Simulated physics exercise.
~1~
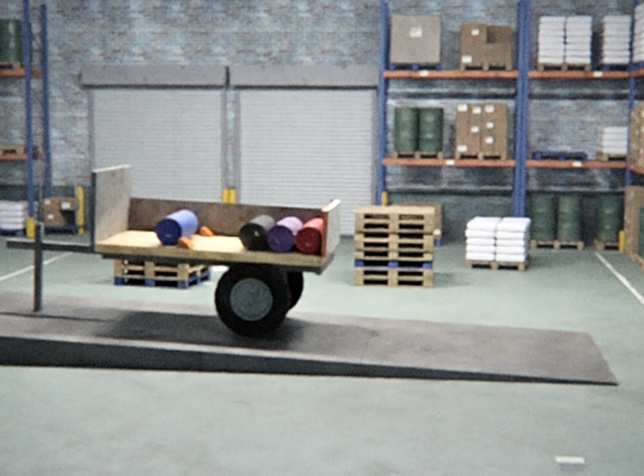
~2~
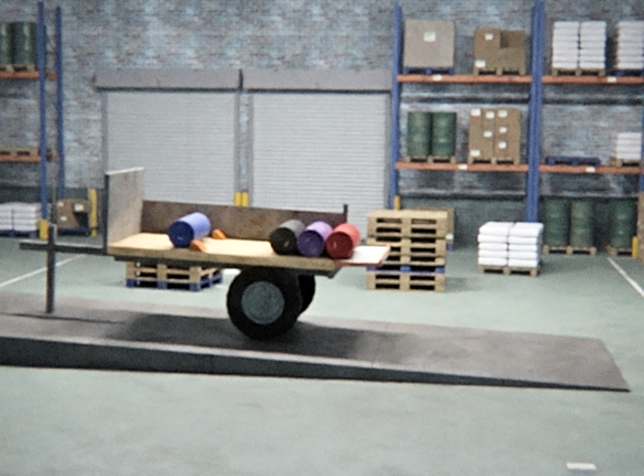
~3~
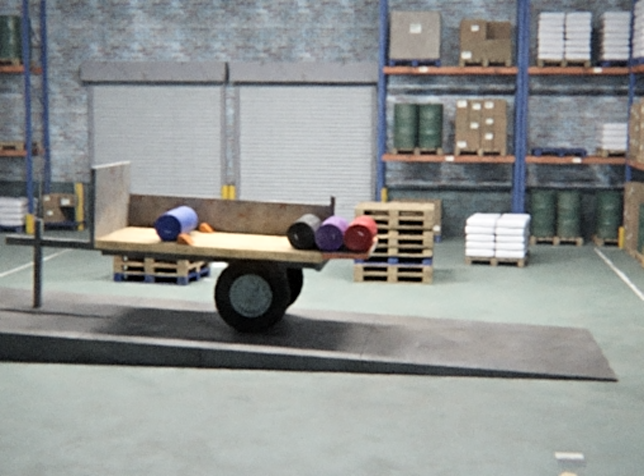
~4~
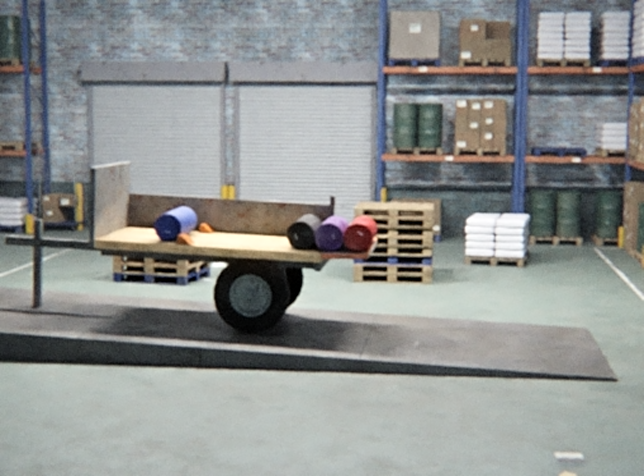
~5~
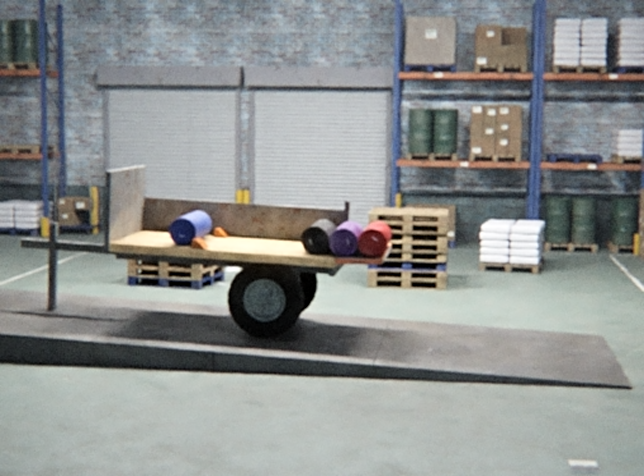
The clip opens on a wooden trailer standing on a gentle ramp in a warehouse, with a blue cylinder held behind an orange chock and black, purple and red cylinders grouped against the raised tailgate on the right. The tailgate drops until it lies almost level with the bed. The three grouped cylinders roll right together, the red one leading onto the lowered gate. They soon come to rest, with the red and purple ones on the gate. The blue cylinder and the chock stay put throughout, and nothing falls to the ground.
